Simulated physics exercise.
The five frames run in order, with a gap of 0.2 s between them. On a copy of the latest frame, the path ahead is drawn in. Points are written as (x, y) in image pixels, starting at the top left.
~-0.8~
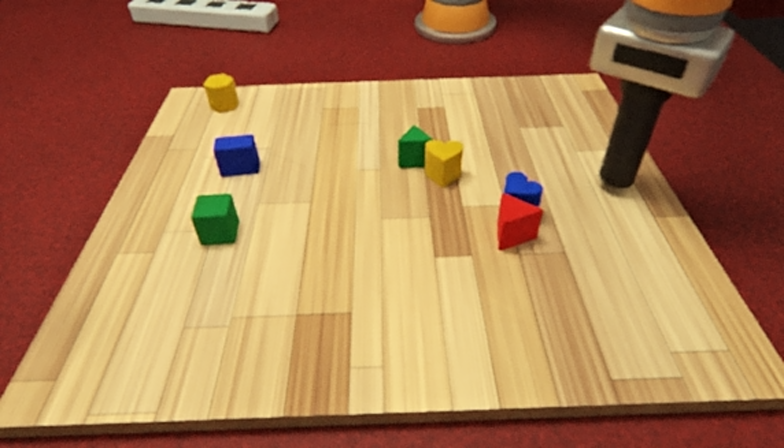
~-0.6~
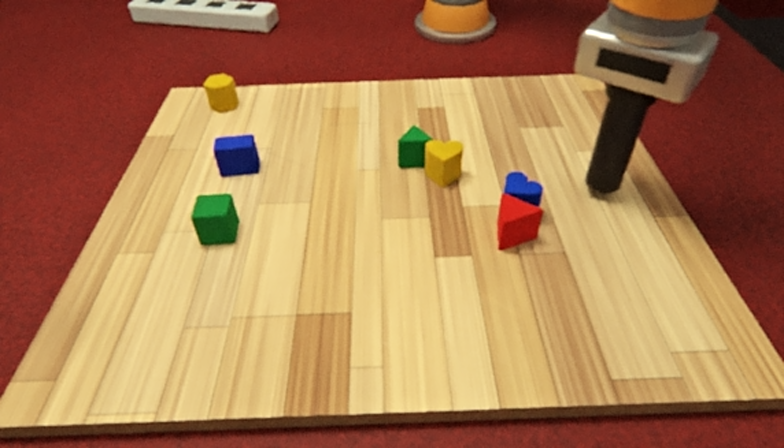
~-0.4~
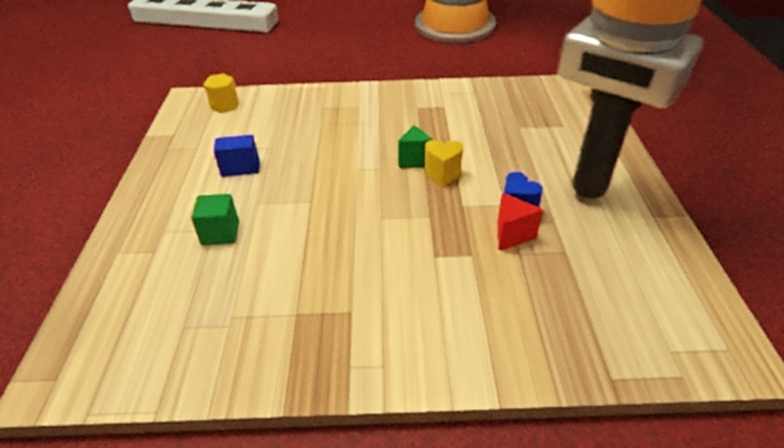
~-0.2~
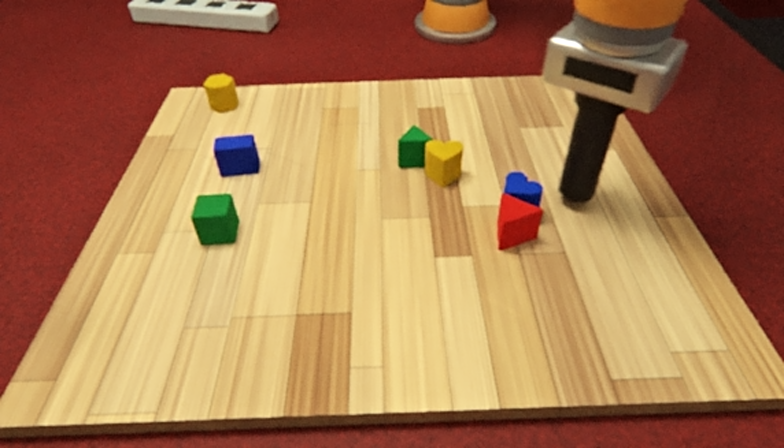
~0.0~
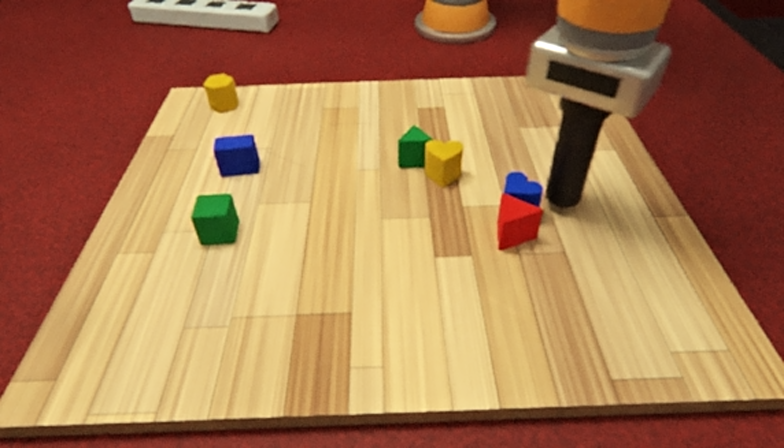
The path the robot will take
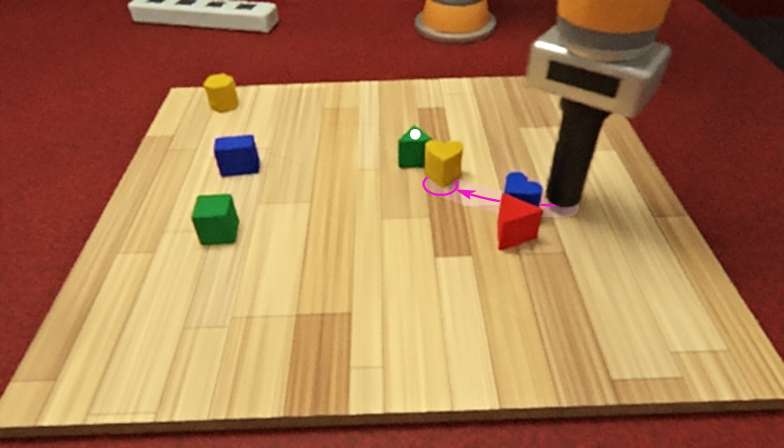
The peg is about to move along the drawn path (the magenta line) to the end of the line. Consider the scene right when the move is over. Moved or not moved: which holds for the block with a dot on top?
Put simply, it goes somewhere else.
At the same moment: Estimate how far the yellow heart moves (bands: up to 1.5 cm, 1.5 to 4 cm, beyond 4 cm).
Between 1.5 and 4 cm.
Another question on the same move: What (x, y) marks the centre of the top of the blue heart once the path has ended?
It will end up at (463, 185).
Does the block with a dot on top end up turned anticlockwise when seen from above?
My answer is yes.
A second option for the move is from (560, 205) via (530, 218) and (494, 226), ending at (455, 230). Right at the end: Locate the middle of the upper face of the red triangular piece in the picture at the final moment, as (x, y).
Its top middle: (494, 223).
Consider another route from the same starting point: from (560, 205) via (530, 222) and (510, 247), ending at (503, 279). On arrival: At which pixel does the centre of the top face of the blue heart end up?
Pixel (498, 188).
Path on the board, from (560, 205) over (518, 204) and (477, 196) to (440, 184); the dot is on the green triangular piece.
What follows on the original path. One third of the way, peg at (519, 196); blue heart at (494, 183).
Two thirds of the way, peg at (478, 188); blue heart at (466, 185), turned 20° anticlockwise.
At the end, peg at (441, 176); green triangular piece at (411, 128), turned 50° anticlockwise; yellow heart at (432, 139), turned 40° clockwise; red triangular piece in place; blue heart at (463, 185), turned 30° anticlockwise.
